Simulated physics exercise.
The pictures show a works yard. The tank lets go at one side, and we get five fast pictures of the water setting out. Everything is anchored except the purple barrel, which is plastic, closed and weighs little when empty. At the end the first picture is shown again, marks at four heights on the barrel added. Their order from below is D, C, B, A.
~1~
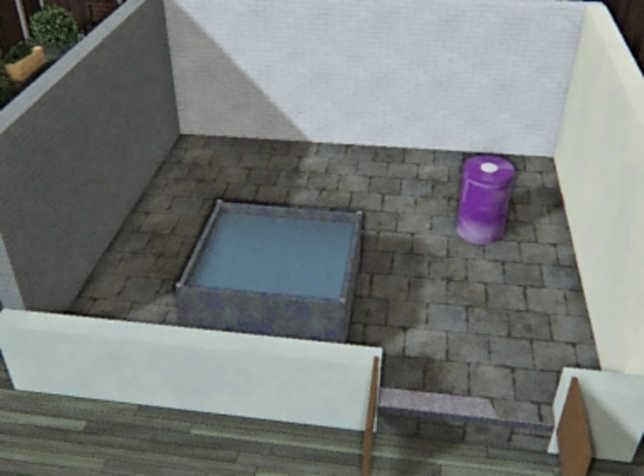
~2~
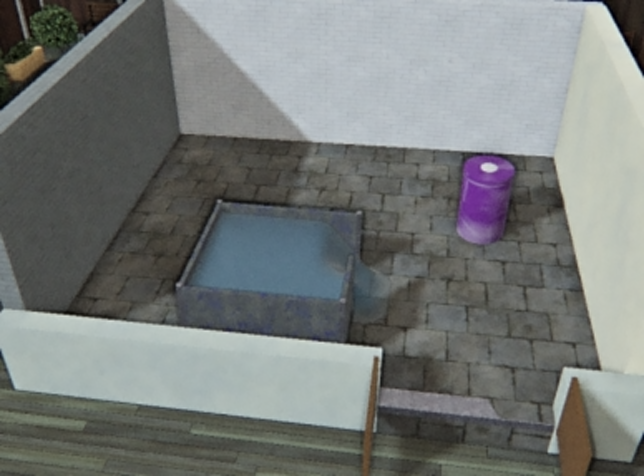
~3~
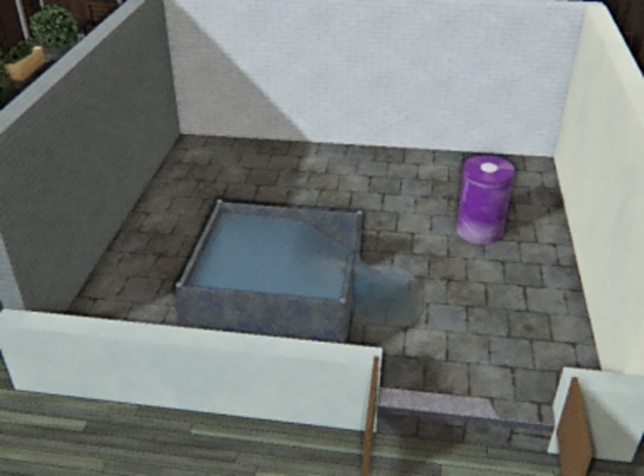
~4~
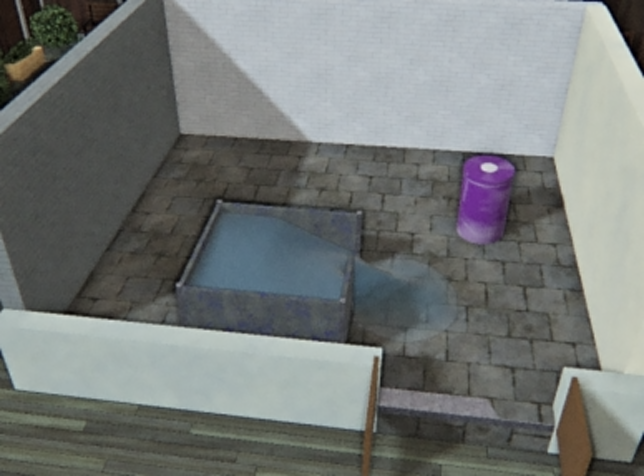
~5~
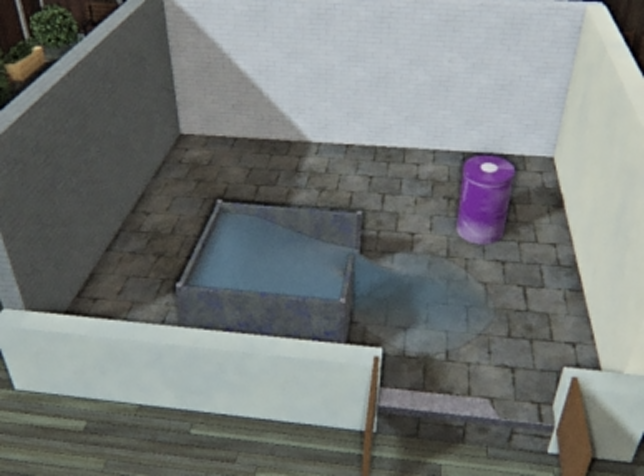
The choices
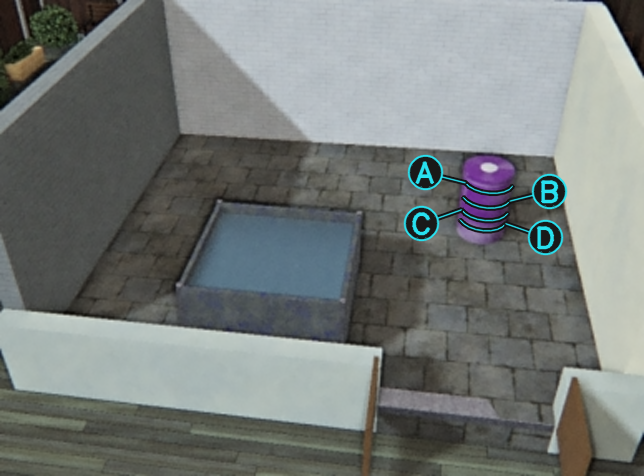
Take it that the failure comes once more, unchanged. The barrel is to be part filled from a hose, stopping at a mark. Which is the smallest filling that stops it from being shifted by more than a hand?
D will do.
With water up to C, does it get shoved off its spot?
No.
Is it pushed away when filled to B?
No, not at all.
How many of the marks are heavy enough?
All of them.
In cyan, A at (489, 193); B at (487, 208); C at (485, 220); D at (483, 230); from the bottom up D, C, B, A.
For level A, it does not move.
For level B, it does not move.
For level C, it does not move.
For level D, it does not move.
